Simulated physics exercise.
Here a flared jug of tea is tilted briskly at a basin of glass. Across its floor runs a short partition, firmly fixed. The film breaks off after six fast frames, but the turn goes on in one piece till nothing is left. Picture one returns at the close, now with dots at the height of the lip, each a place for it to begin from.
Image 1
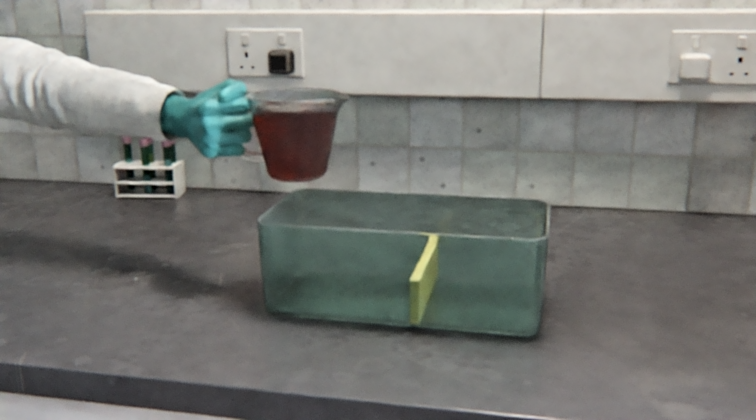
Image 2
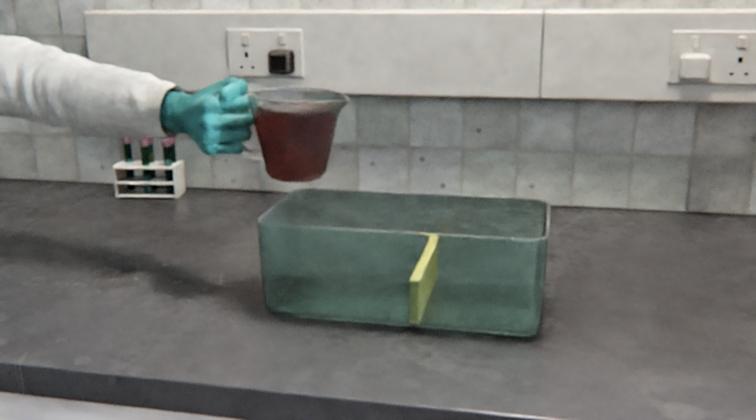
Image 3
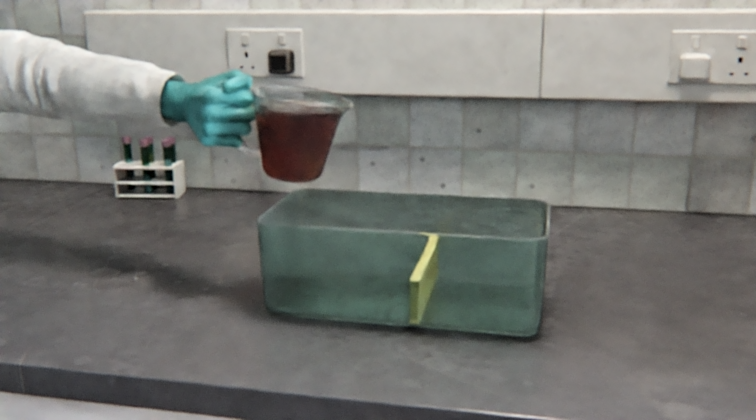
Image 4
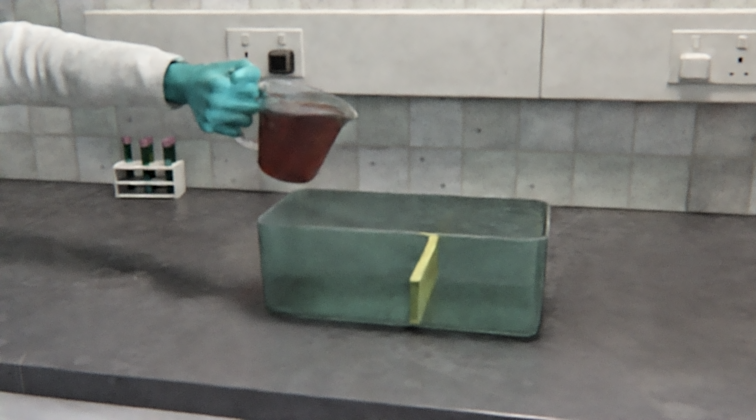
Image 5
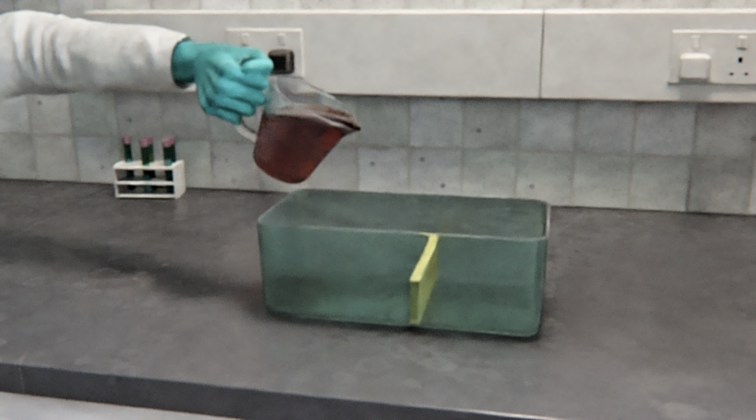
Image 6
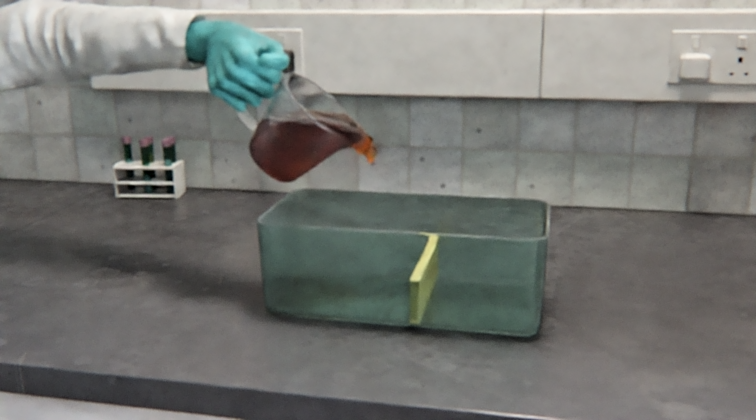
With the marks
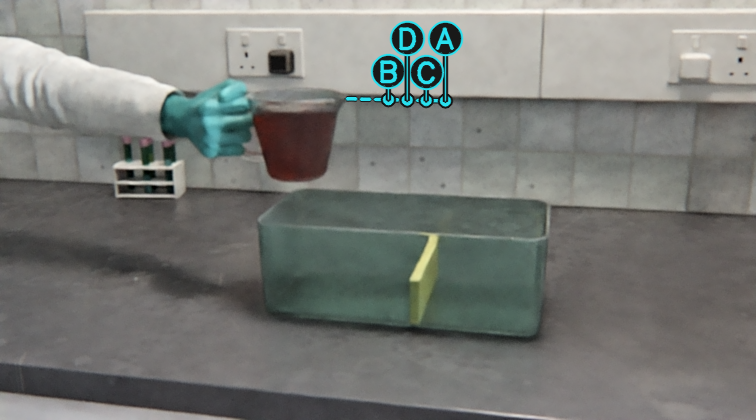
Laboratory worktop, a teal-gloved hand tilting a glass jug of reddish-brown liquid rightward above a divided glass basin, liquid emerging over its lip.
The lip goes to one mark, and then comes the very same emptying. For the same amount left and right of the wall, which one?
The best dot is B.
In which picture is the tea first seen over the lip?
Picture 5.
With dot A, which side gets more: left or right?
The right side.
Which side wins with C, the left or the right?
The right side.
In cyan, A at (445, 100); B at (388, 99); C at (426, 100); D at (407, 100).
With A, about 2 % ends left of the wall and 96 % right of it.
With B, about 54 % ends left of the wall and 45 % right of it.
With C, about 3 % ends left of the wall and 96 % right of it.
With D, about 16 % ends left of the wall and 84 % right of it.
